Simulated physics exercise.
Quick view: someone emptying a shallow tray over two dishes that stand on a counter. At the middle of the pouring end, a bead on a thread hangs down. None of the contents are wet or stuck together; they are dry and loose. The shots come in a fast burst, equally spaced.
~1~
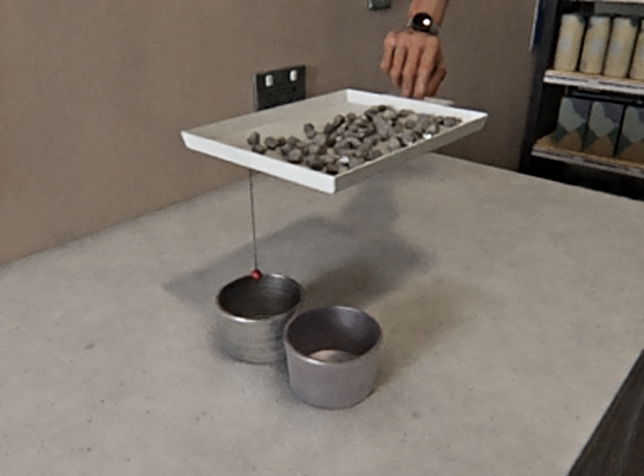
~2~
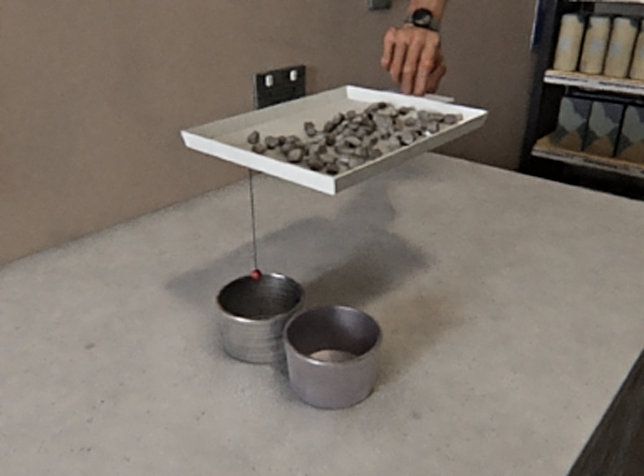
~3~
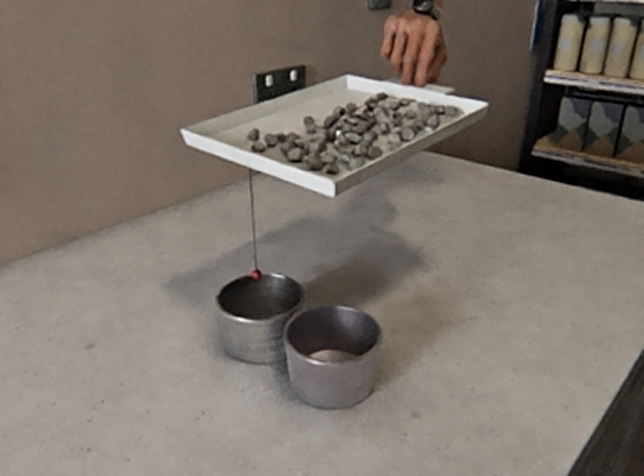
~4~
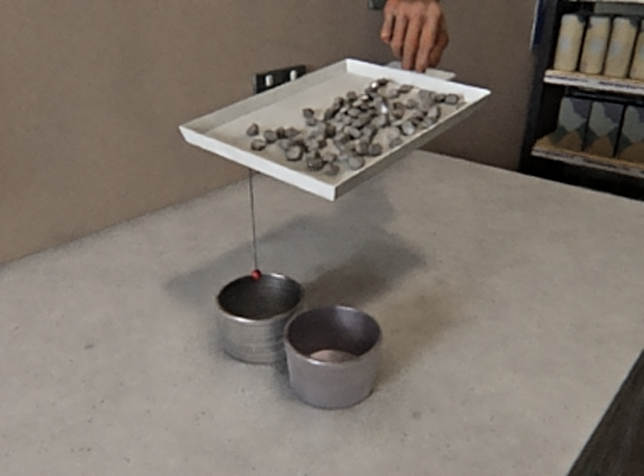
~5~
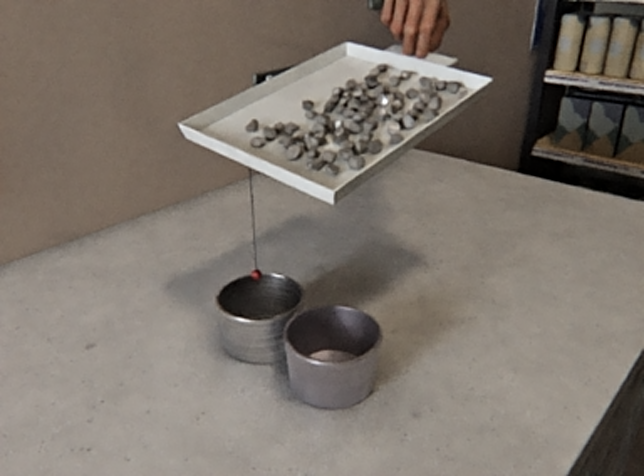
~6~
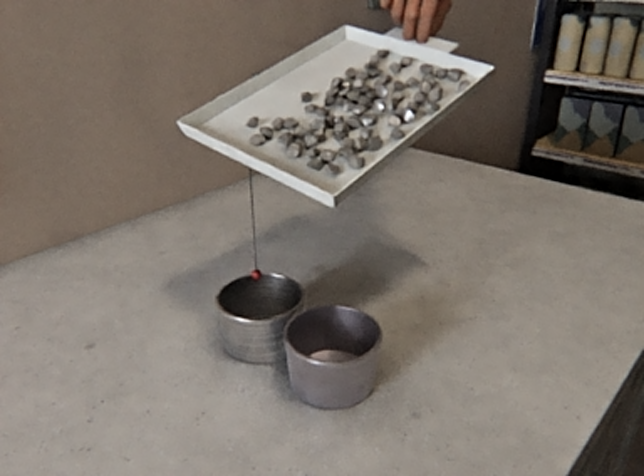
On a pale counter, a hand holds a shallow white tray of loose gray gravel above two metal dishes, a red bead hanging on a thread from its near edge. The hand raises the far end steadily, and the tray slopes toward the viewer, its right front corner dipping slightly lowest.
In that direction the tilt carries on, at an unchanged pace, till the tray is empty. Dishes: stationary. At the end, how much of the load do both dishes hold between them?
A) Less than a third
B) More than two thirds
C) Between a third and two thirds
More than two thirds.
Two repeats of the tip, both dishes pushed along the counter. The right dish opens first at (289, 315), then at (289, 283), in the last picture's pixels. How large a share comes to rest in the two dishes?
First 50 per cent, second 0 per cent.
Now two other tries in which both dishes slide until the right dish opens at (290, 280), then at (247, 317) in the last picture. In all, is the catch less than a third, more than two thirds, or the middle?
Under a third, then less than a third.
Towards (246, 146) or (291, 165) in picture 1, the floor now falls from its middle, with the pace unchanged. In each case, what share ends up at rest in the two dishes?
Case one near 0 %; case two near 60 %.
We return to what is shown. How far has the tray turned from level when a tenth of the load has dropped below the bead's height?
Angle reached: About 70°.
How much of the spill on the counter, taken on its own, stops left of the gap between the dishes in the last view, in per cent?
Left portion: Around 70 %.
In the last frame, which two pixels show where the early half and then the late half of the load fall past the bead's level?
First roughly (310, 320), then roughly (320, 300).
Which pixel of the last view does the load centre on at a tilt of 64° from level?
Look around (321, 174) in the last picture.
Just after the last frame, tray tipped steeply; the larger part on the tray; just a few in the right dish; about a tenth in the air.
A moment on, tray tipped past a quarter turn; about a tenth on the tray; roughly two thirds in the right dish; just a few in the left dish; roughly a quarter outside both; about a tenth in the air.
Further on, tray tipped past a quarter turn; the larger part in the right dish; just a few in the left dish; roughly a quarter outside both; just a few in the air.
When it is over, tray tipped past a quarter turn; the larger part in the right dish; just a few in the left dish; roughly a quarter outside both; just a few in the air.
